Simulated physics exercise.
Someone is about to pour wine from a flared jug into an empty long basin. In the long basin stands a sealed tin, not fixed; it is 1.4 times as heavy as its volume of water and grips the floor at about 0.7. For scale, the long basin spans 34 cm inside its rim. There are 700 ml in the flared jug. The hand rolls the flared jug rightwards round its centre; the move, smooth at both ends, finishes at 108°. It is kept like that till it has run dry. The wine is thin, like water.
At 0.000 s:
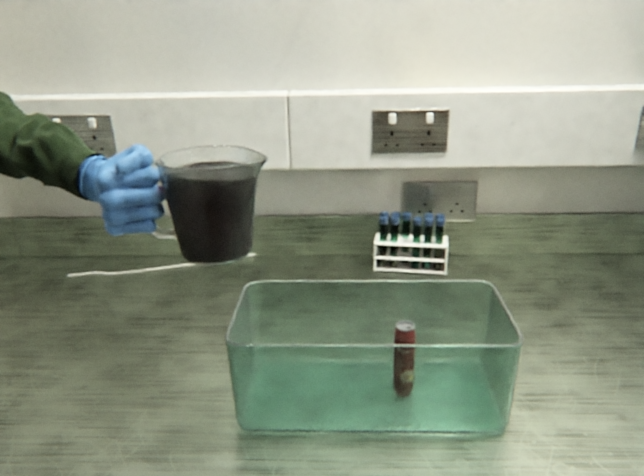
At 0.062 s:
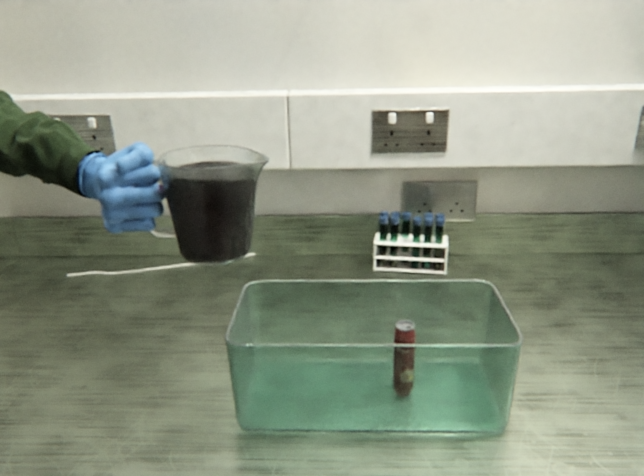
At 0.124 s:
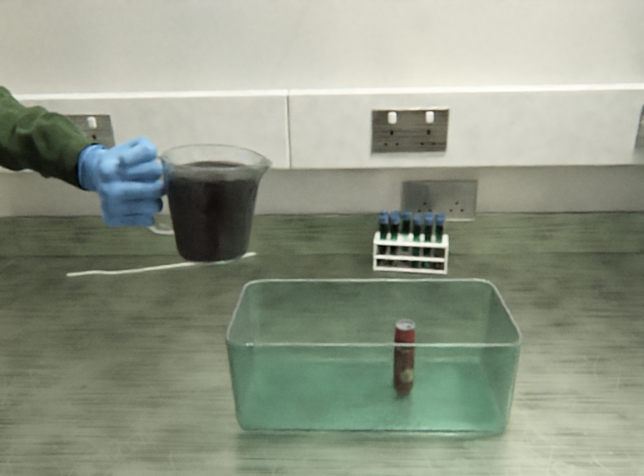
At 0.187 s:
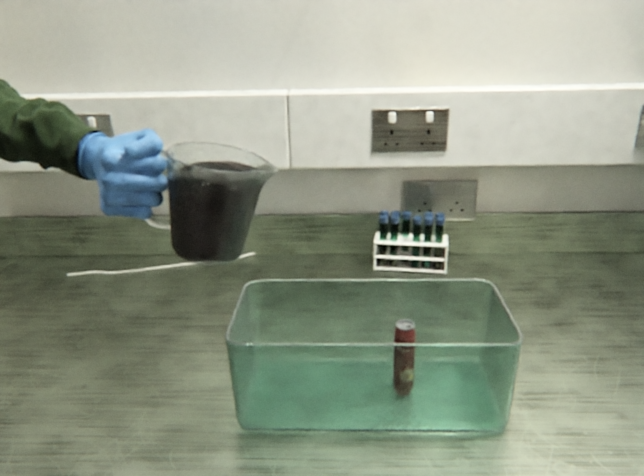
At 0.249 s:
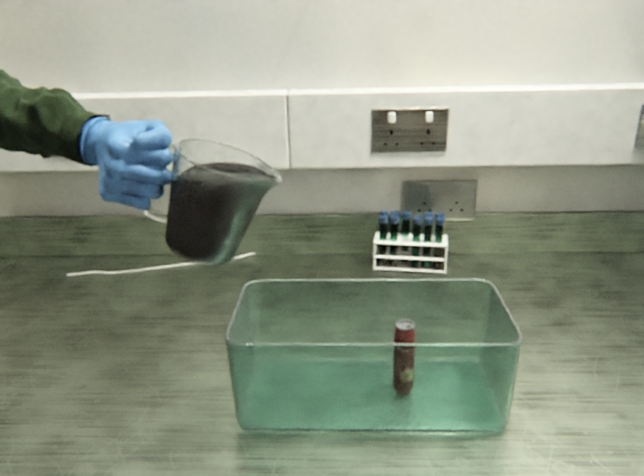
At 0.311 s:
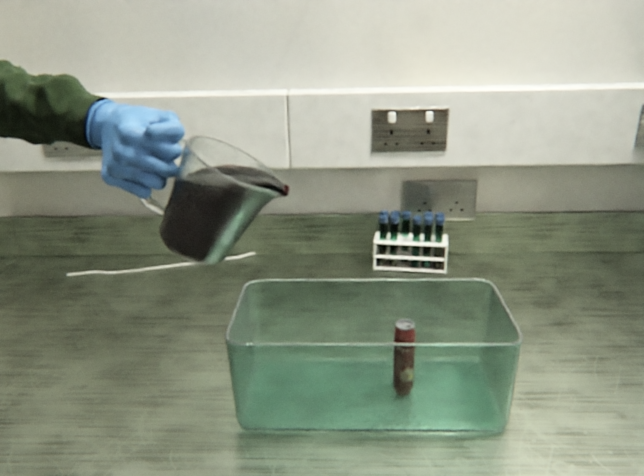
A hand in a blue glove and dark green sleeve reaches in from the left over a grey-green worktop, seen from the front and slightly above. It holds a clear flared jug of dark wine; a greenish see-through basin with a dark red tin sits below, a white rack of blue-capped tubes behind. The hand rolls the jug rightwards, slowly then faster, and dark wine reaches its lip.
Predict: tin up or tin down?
It stays up.
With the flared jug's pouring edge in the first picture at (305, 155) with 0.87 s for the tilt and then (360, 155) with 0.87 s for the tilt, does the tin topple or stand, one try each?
First it stays up; then it goes over.
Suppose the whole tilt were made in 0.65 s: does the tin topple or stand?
Then it keeps standing.
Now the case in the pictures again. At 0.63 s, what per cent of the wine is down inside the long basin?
Near 22 in a hundred.
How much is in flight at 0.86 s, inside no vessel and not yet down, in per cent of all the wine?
Some 10 per cent.
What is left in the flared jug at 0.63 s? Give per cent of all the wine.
Some 54 per cent.
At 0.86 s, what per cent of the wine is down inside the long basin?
About 82 per cent.
Then, 0.63 s in, the tilt is 89° and 53 per cent is still to pour; the tin stands where it began.
Then, 0.86 s in, the tilt is 108° and 8 per cent is still to pour; the tin stands where it began.
Then, 1.11 s in, the tilt is 108° and 0 per cent is still to pour; the tin stands where it began.
Then, 1.37 s in, the tilt is 108° and 0 per cent is still to pour; the tin stands where it began.
Finally, the tin stands where it began.
